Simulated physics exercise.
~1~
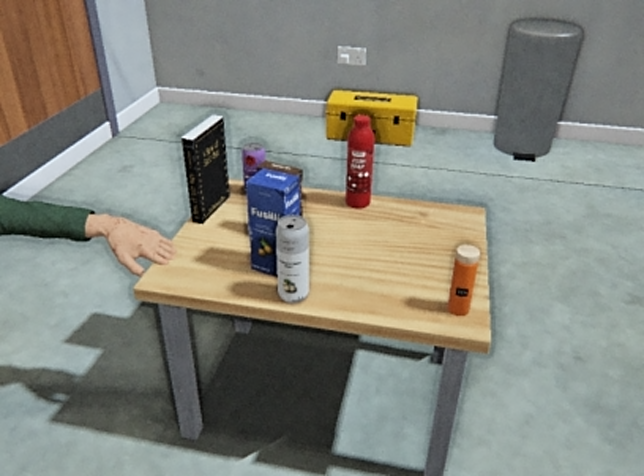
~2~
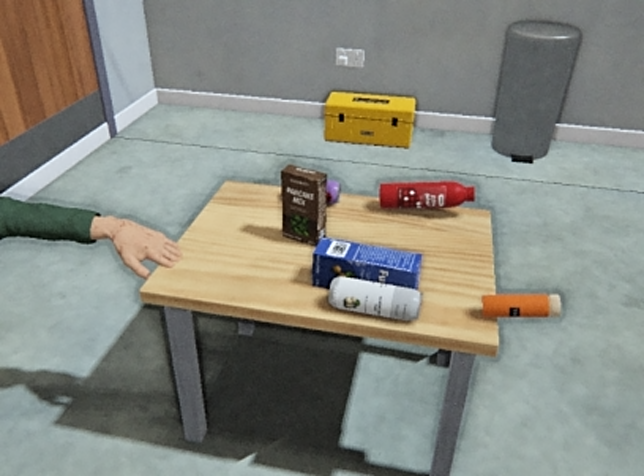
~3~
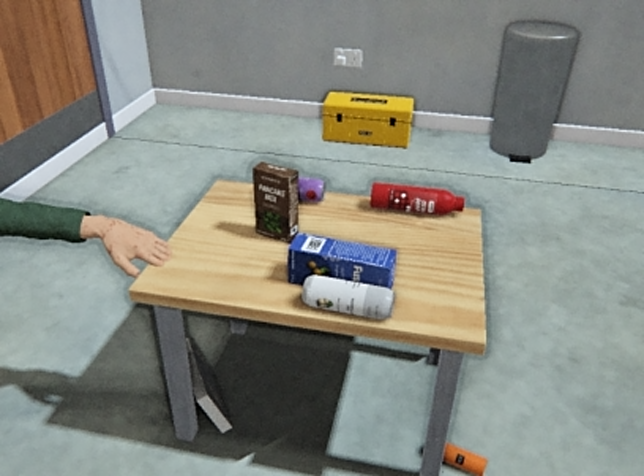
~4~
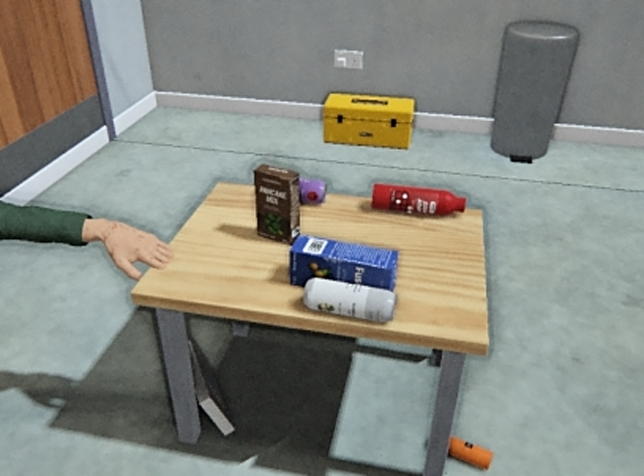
A light wooden table on a pale floor, seen from slightly above by a gently swaying camera, jolts with its load while an arm in a green sleeve rests a hand at its left edge. A black book, a blue carton, a purple can, a red bottle, a white can and an orange shaker stand on it, with a yellow toolbox and grey bin behind. The book disappears from the top, most of the others topple, and the shaker tips off the right side. The book and shaker end on the floor, while the brown packet stays upright among the fallen items.
